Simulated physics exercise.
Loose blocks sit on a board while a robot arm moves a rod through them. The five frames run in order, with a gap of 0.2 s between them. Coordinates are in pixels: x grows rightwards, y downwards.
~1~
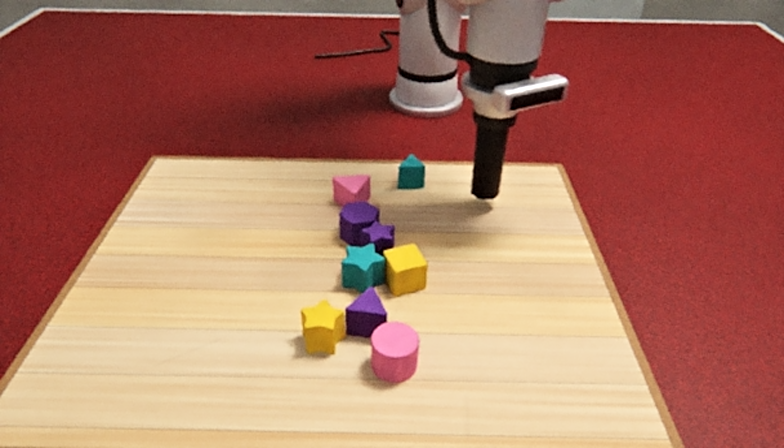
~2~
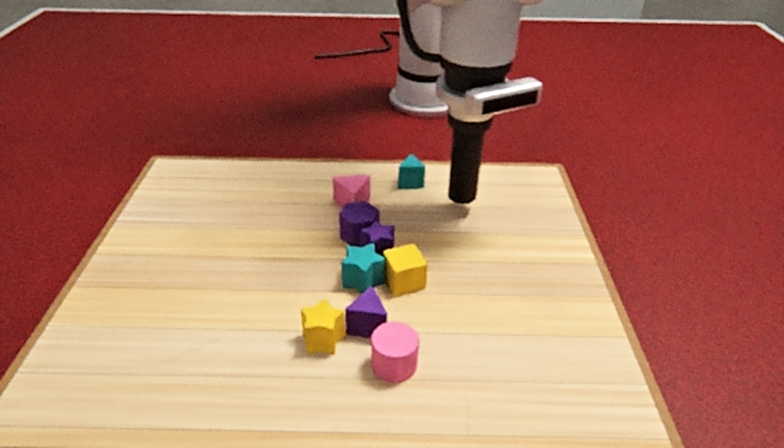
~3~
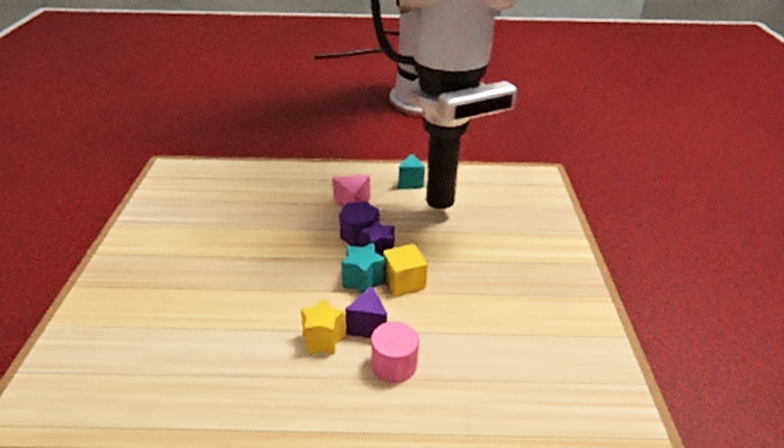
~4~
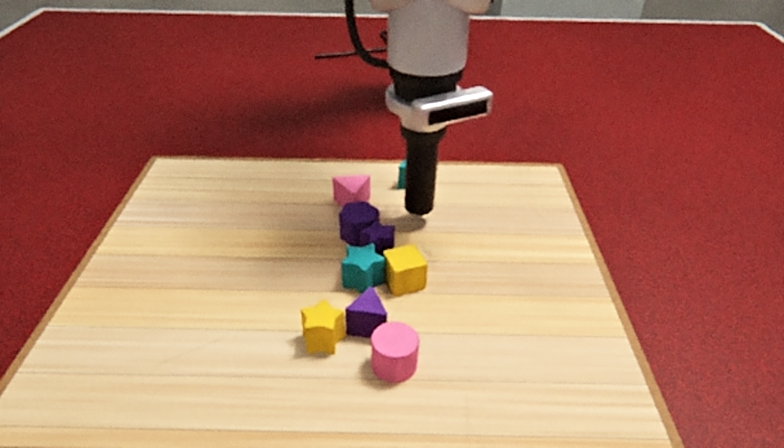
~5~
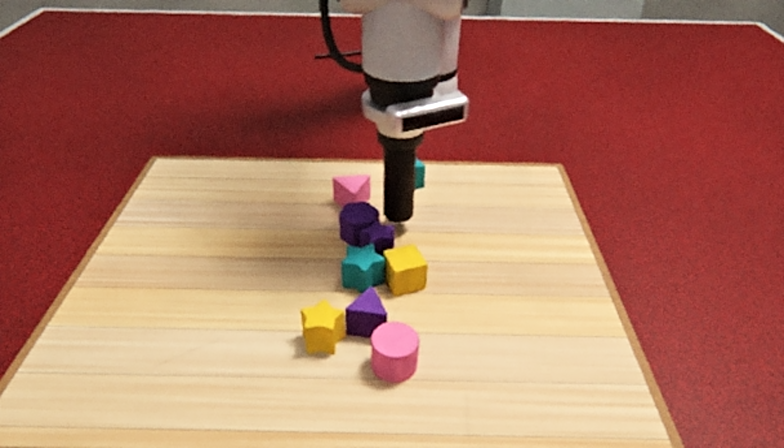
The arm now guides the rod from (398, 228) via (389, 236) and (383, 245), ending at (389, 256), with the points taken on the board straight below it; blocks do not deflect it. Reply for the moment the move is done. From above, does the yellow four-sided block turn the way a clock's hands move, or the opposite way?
The twist is anticlockwise.
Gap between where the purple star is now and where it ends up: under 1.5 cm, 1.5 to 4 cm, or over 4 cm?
Verdict: From 1.5 to 4 cm.
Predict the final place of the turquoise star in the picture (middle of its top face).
It sits at (355, 269).
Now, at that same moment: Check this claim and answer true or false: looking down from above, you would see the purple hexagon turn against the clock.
Answer: False.
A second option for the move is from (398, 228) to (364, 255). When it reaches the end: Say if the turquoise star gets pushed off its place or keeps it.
That one moves away.
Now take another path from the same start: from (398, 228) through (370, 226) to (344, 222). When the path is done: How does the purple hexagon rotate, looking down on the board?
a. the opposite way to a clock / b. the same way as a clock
The answer is a.
On the path given first. Halfway along, rod (385, 227); purple hexagon (349, 215), turned 30° clockwise; purple star (377, 233).
At the end, rod (389, 242); purple hexagon (347, 216), turned 35° clockwise; turquoise star (355, 269), turned 20° clockwise; purple star (375, 248); yellow four-sided block (407, 262), turned 20° anticlockwise.
